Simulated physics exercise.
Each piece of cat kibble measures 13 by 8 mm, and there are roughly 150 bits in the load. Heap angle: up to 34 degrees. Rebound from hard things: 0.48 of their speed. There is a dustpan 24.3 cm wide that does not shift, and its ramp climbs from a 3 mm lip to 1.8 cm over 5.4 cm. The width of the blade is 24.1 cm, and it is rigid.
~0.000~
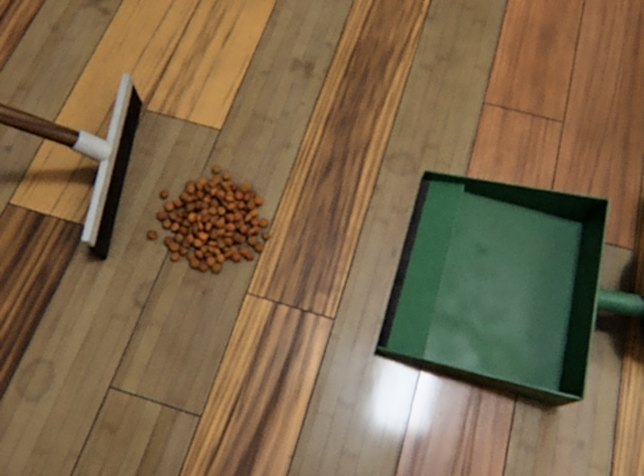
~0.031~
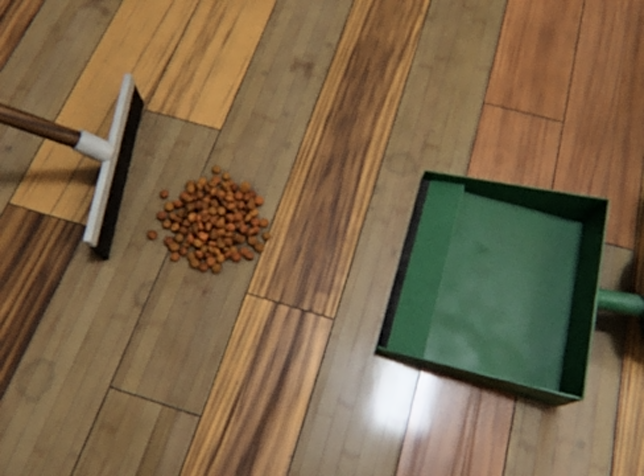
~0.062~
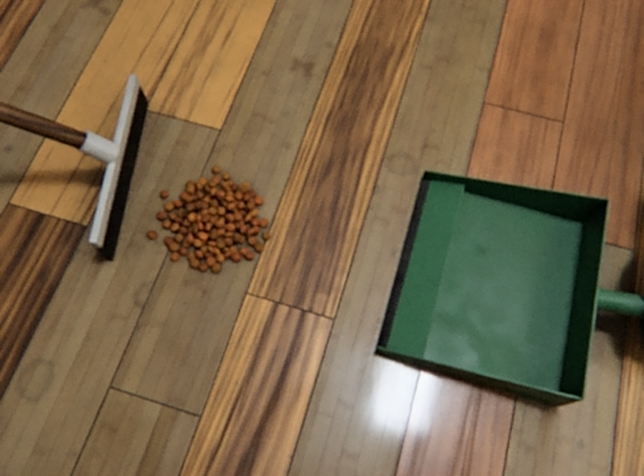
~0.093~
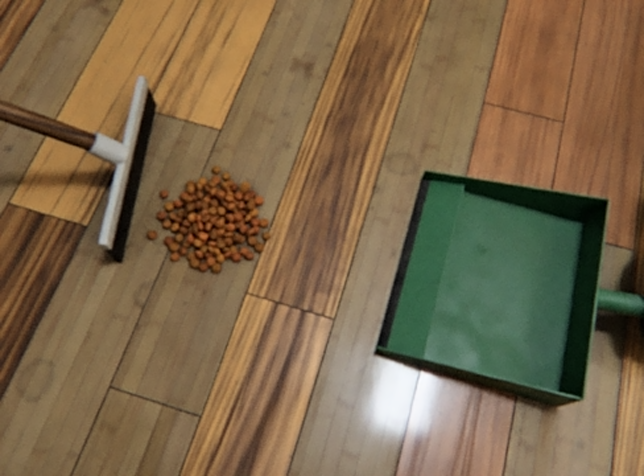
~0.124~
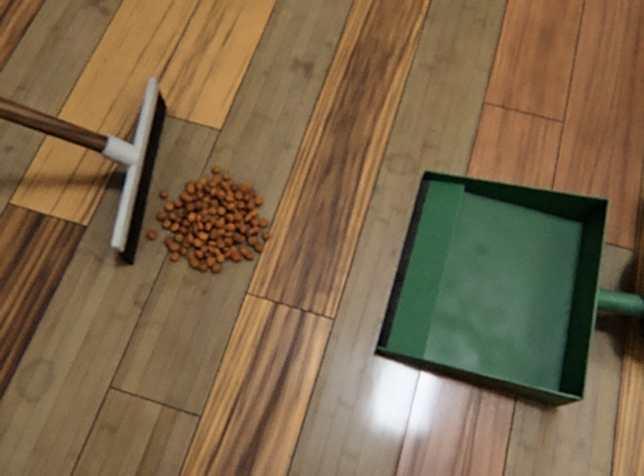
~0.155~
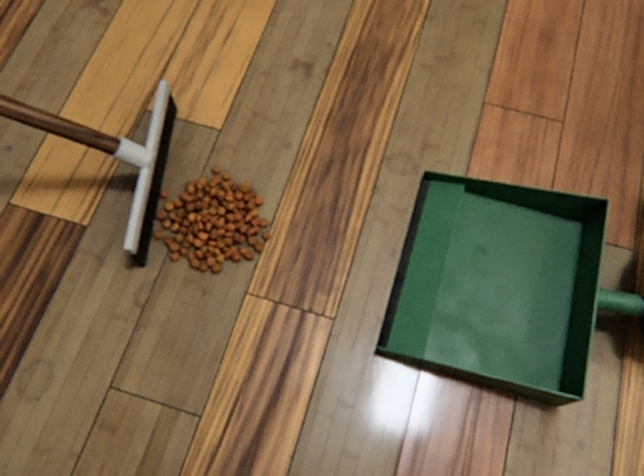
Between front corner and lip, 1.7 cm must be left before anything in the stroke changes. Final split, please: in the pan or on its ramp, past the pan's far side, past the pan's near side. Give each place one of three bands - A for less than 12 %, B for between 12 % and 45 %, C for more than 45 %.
In the pan or on its ramp, band B; past the pan's far side, band A; past the pan's near side, band A.
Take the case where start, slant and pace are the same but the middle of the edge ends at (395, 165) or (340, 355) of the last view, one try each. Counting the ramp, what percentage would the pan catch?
Close to 20 and 0 percent, in that order.
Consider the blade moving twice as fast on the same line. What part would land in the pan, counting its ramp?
In that case some 45 per cent.
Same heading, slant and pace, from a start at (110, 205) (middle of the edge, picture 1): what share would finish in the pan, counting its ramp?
Roughly 20 percent, ramp included.
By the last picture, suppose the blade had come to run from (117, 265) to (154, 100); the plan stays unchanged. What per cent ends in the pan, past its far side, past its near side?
That ends as pan 0, far 0, and near 15.
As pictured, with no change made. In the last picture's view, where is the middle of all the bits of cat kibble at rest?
I'd put it at about (395, 248).
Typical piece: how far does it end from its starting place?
Median: Approx. 24 cm.
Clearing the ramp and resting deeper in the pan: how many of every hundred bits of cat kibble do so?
About 0 %.
After 0.45 s, middle of the blade 19 cm from the lip; 0 % over the lip, far side 0 %, near side 0 %.
After 0.64 s, middle of the blade 10 cm from the lip; 0 % over the lip, far side 0 %, near side 0 %.
After 0.95 s, middle of the blade 4 cm from the lip; 30 % over the lip, far side 5 %, near side 0 %.
In the end, at 1.5 s, pan 30 %, far side 5 %, near side 0 %, in front of the lip or behind the blade 70 %.
